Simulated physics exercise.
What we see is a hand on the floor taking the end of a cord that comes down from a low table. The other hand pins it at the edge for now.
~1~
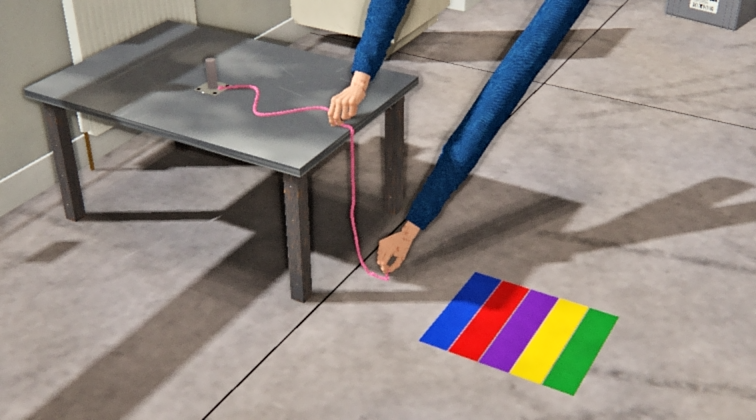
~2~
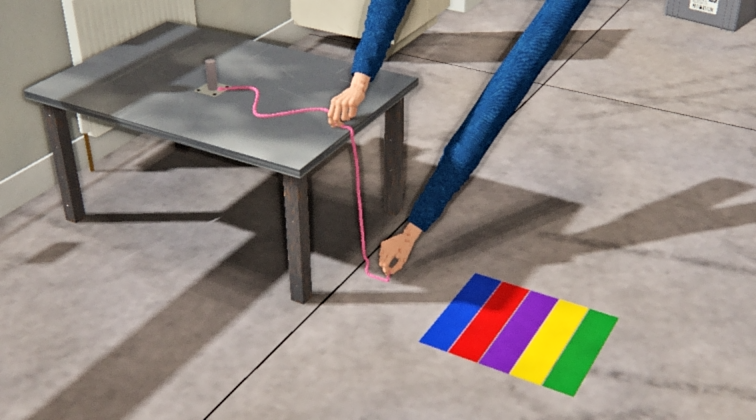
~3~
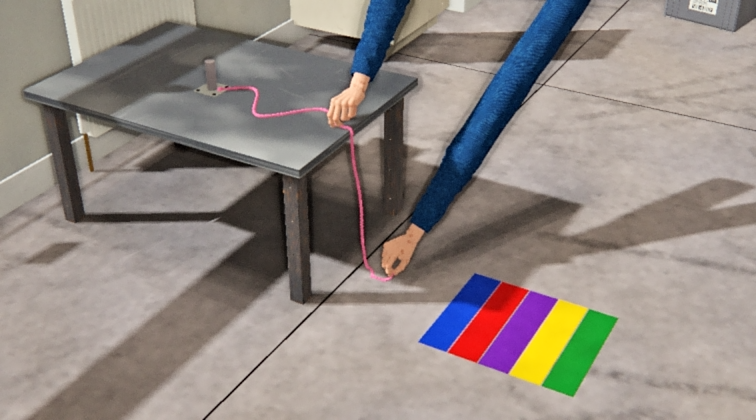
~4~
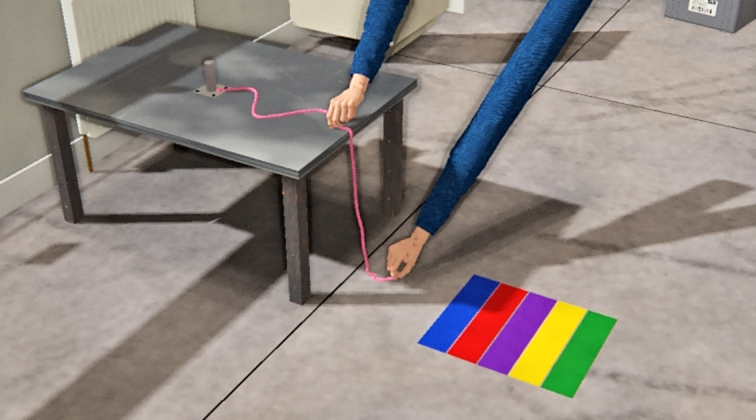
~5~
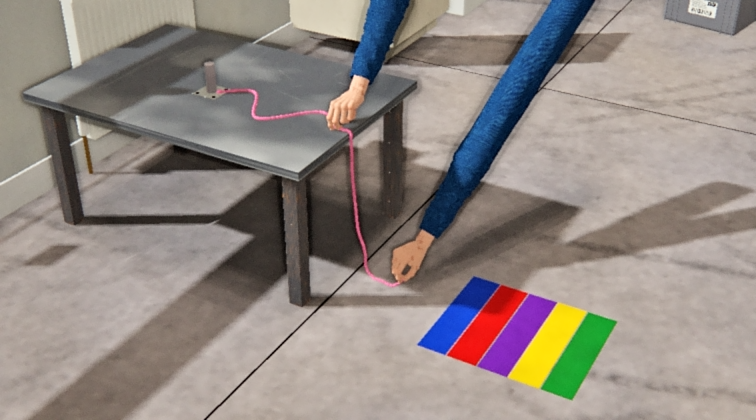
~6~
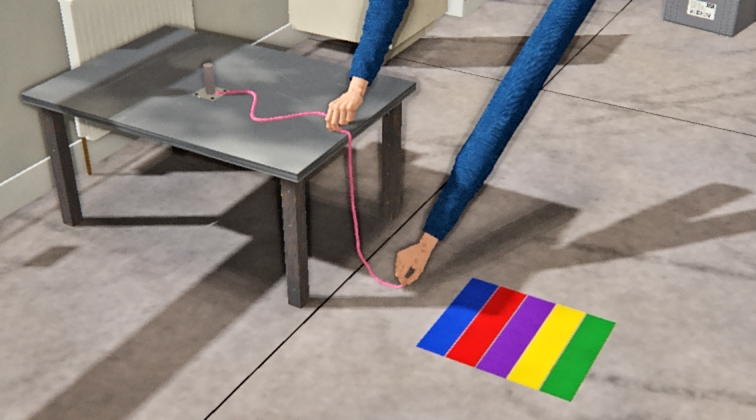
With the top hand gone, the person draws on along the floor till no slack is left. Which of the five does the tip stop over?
The end stops over the yellow strip.
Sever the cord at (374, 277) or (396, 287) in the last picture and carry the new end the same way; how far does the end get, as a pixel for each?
Try by try, around (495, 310) and (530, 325).
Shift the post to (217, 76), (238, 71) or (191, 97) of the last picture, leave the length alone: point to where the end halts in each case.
The places are (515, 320), (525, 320) and (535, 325).
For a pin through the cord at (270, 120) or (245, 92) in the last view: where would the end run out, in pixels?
In that order: (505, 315) and (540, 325).
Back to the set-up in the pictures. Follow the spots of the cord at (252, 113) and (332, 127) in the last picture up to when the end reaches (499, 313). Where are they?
Near (286, 112) and (357, 168).
Soon after, end near (499, 313); over red.
After that, end near (531, 324); over purple.
At the stop, end near (551, 330); over yellow. It gets as far as the yellow strip.
